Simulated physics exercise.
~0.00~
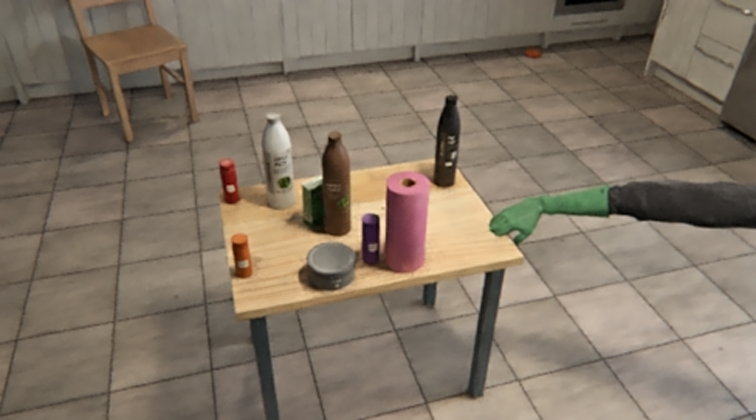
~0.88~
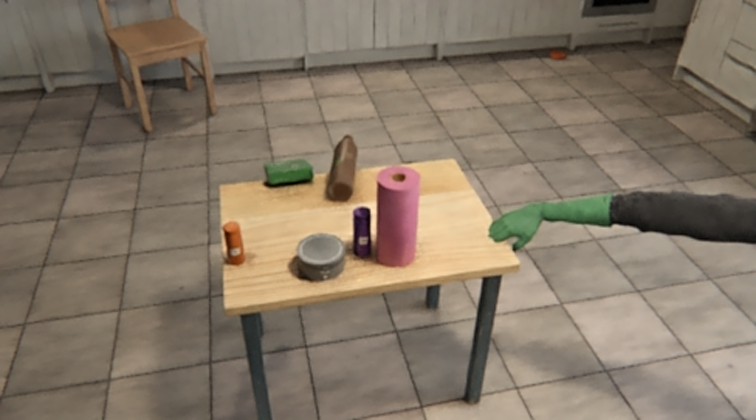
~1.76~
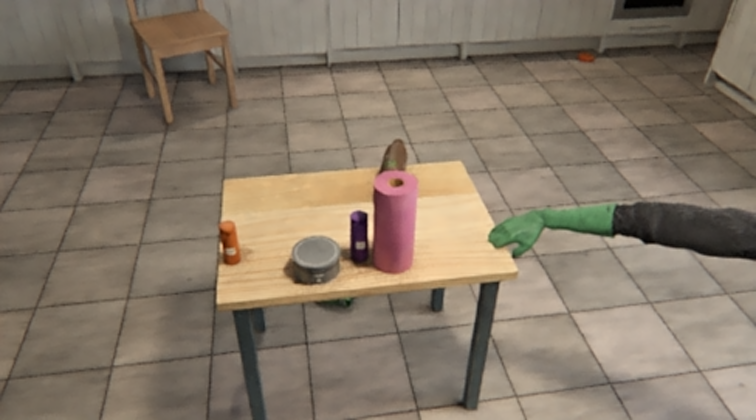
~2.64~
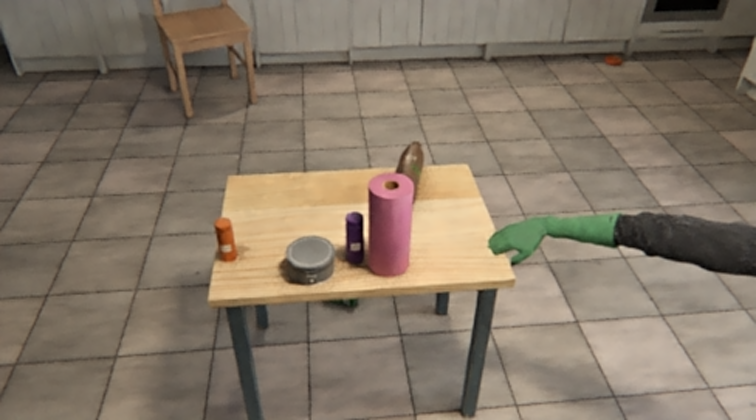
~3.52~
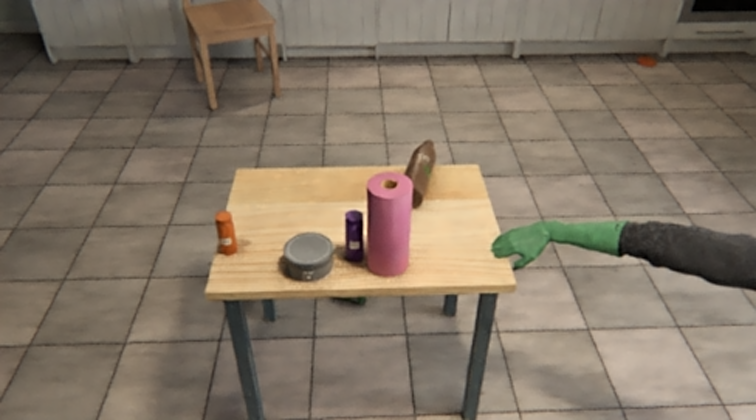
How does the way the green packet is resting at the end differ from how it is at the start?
At the start the green packet stands upright on the table among the bottles. At the end it lies on its side on the floor, partly visible beneath the table.
